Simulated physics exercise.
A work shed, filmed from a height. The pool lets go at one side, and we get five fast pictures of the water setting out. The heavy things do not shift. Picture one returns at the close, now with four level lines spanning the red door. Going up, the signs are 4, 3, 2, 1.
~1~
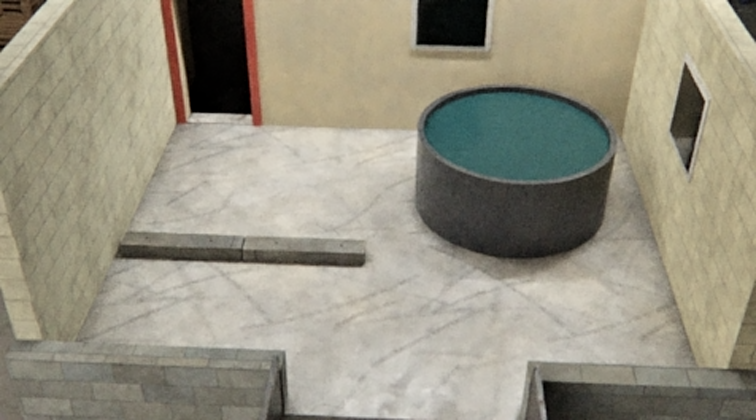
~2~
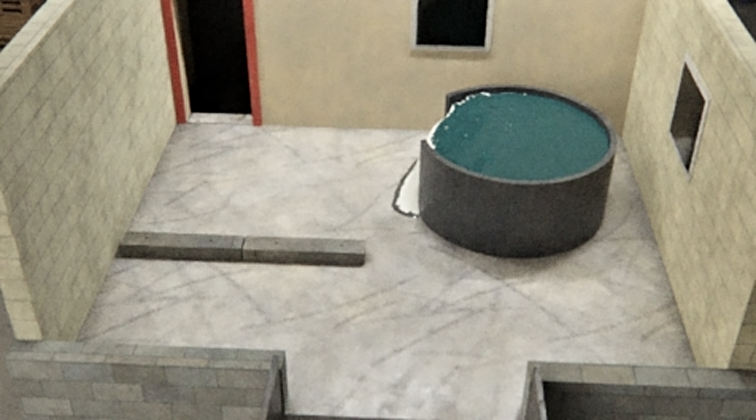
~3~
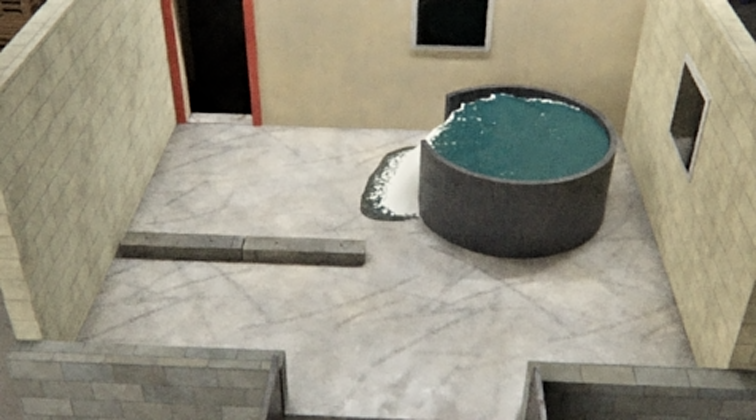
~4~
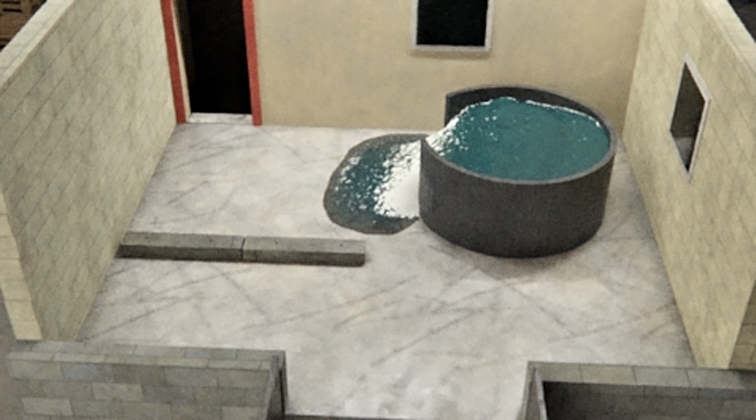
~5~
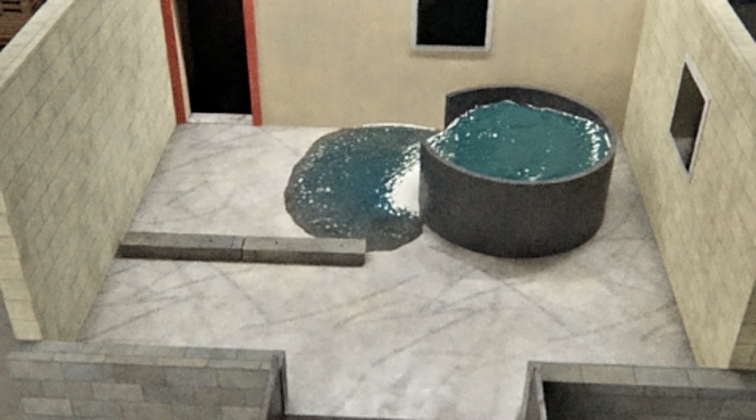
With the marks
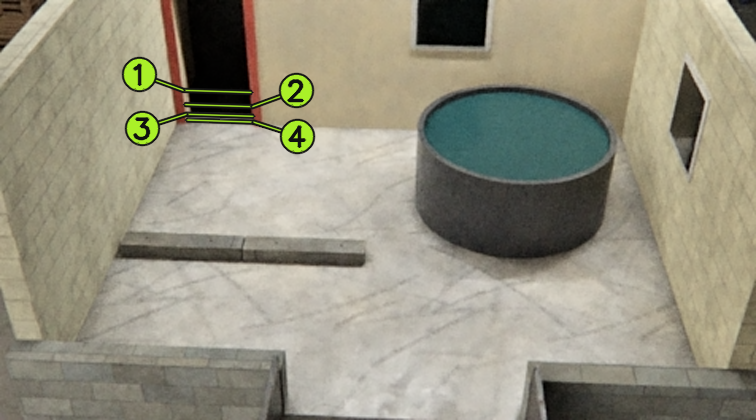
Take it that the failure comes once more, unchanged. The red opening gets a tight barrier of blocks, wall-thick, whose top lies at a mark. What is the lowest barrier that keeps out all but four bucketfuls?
1 will do.
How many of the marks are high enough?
One.
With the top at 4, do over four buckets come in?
Yes, that goes wrong.
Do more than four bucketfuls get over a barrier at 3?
Yes, that goes wrong.
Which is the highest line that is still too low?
It is 2.
On the marked copy, 1 at (217, 91); 2 at (218, 105); 3 at (219, 115); 4 at (220, 121); from the bottom up 4, 3, 2, 1.
With 1, a splash gets over, under a bucket.
With 2, about 9 bucketfuls get in.
With 3, dozens of bucketfuls pour in.
With 4, dozens of bucketfuls pour in.
